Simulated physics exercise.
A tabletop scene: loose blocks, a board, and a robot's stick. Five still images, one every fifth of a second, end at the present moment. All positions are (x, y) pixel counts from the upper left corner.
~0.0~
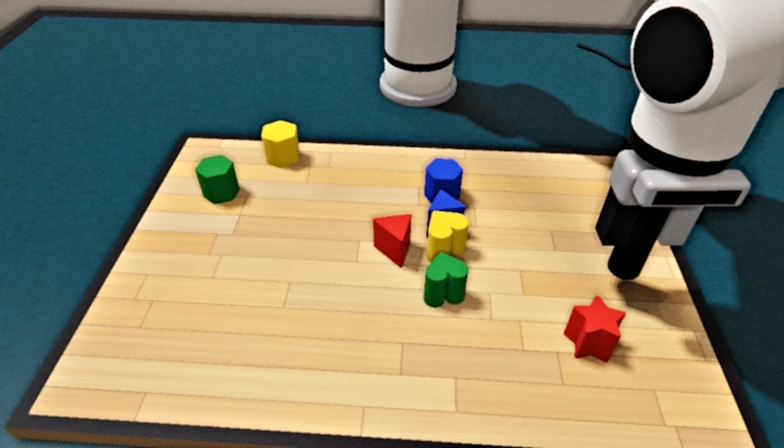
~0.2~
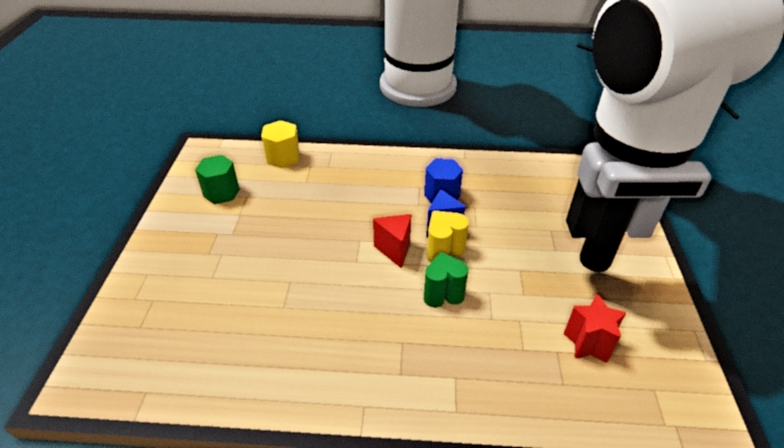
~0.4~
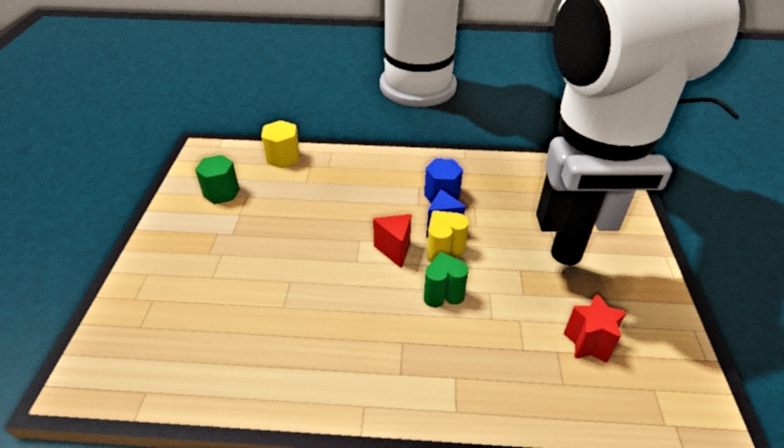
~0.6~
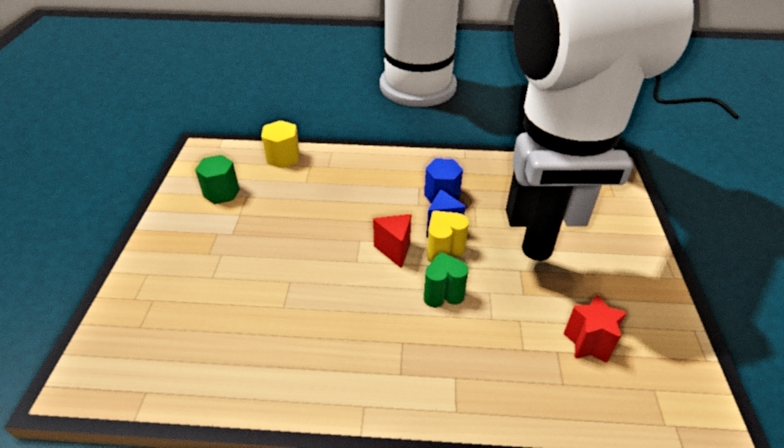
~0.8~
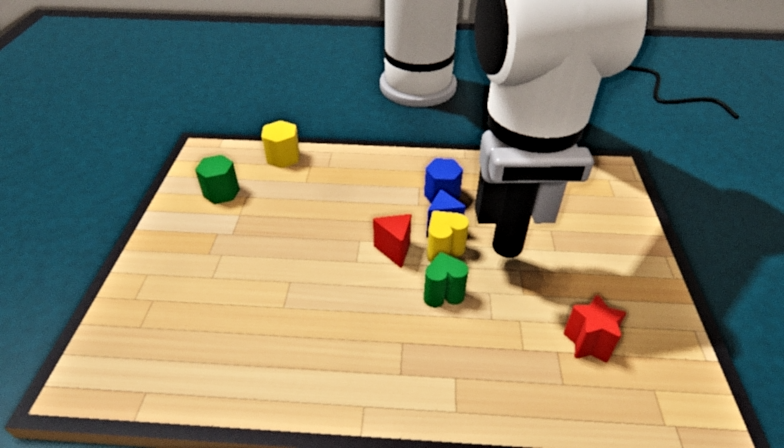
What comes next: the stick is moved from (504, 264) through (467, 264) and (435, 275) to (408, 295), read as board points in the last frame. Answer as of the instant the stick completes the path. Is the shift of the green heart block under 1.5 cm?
My answer is no.
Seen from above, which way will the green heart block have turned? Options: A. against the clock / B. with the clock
My answer is option A.
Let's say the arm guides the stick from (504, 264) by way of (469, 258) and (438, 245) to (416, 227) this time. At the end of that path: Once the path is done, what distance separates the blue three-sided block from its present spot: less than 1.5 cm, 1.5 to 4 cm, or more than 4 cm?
The answer is 1.5 to 4 cm.
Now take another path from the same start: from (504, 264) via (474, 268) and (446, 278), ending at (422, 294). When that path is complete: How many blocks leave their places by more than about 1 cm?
Moved: 1.
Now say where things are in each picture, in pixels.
In the first picture, stick tip (623, 270); block tops, red three-sided block (395, 224); green heart block (446, 267); yellow heart block (447, 223).
In the second picture, stick (594, 262); blocks unchanged.
In the third picture, stick (566, 256); blocks unchanged.
In the fourth picture, stick (537, 251); blocks unchanged.
In the fifth picture, stick (507, 248); red three-sided block (395, 224); green heart block (446, 267); yellow heart block (447, 223).
What follows on the original path. One third of the way, stick (469, 249); nothing pushed yet.
Two thirds of the way, stick (436, 260); green heart block (443, 272), turned 25° anticlockwise; yellow heart block (437, 222), turned 15° clockwise.
At the end, stick (409, 279); red three-sided block in place; green heart block (436, 284), turned 70° anticlockwise; yellow heart block (437, 222), turned 15° clockwise.
